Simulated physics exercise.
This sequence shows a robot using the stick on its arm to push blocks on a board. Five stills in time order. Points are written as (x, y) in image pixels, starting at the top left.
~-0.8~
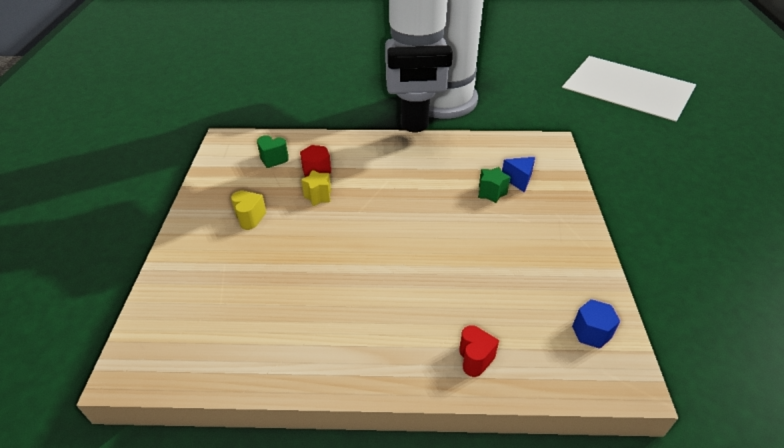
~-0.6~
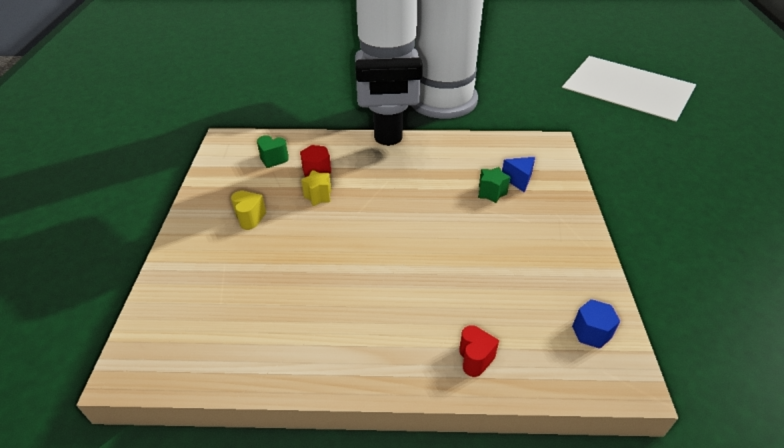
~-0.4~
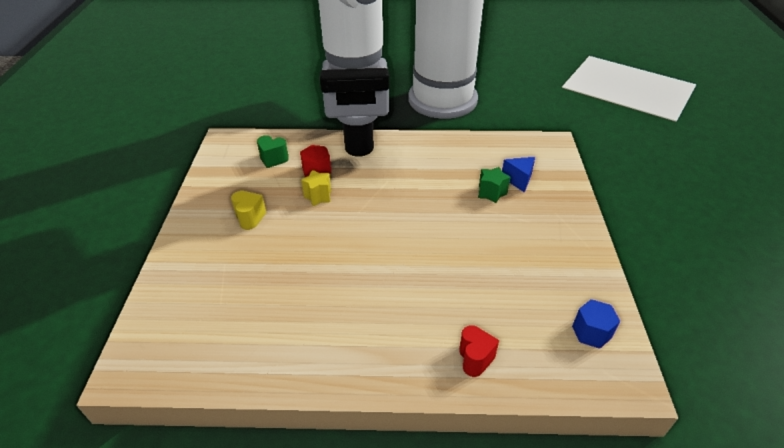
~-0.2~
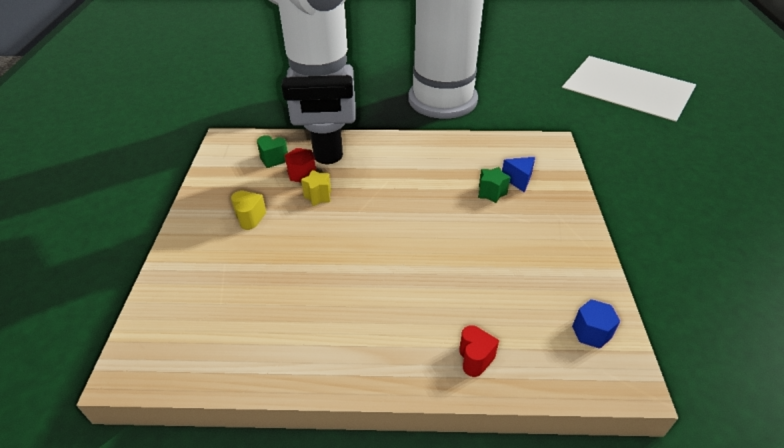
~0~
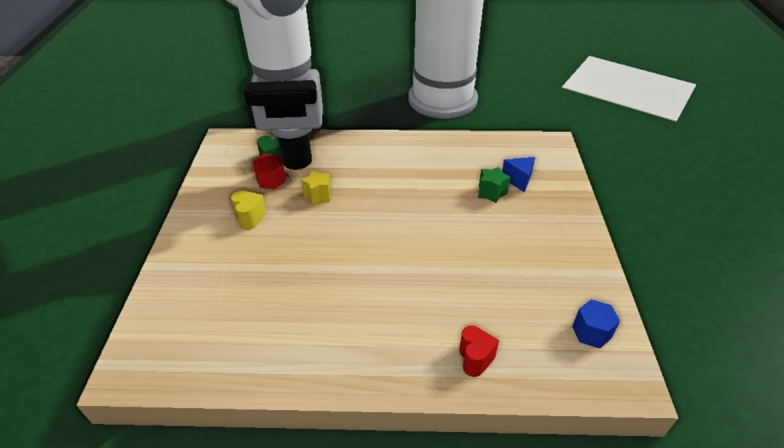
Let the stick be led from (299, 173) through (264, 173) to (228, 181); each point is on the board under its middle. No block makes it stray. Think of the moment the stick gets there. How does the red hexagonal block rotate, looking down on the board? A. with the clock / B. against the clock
My answer is option B.
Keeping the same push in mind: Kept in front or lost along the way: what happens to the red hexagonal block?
The block sits ahead of the stick.
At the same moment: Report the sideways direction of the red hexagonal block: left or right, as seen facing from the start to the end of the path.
Its sideways move is to the left.
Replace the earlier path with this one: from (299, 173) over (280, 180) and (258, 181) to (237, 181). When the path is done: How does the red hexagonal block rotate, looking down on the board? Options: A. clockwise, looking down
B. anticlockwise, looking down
B: Anticlockwise, looking down.
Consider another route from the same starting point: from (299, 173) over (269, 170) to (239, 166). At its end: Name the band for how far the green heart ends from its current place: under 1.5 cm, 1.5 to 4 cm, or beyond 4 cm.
Answer: 1.5 to 4 cm.
On the path given first. One third of the way, stick (273, 161); red hexagonal block (243, 165), turned 20° anticlockwise; green heart (266, 141), turned 15° clockwise.
Two thirds of the way, stick (249, 162); red hexagonal block (220, 169), turned 40° anticlockwise; green heart (263, 140), turned 30° clockwise.
At the end, stick (225, 168); red hexagonal block (197, 178), turned 55° anticlockwise; green heart (263, 140), turned 30° clockwise; yellow star-shaped block not moved.
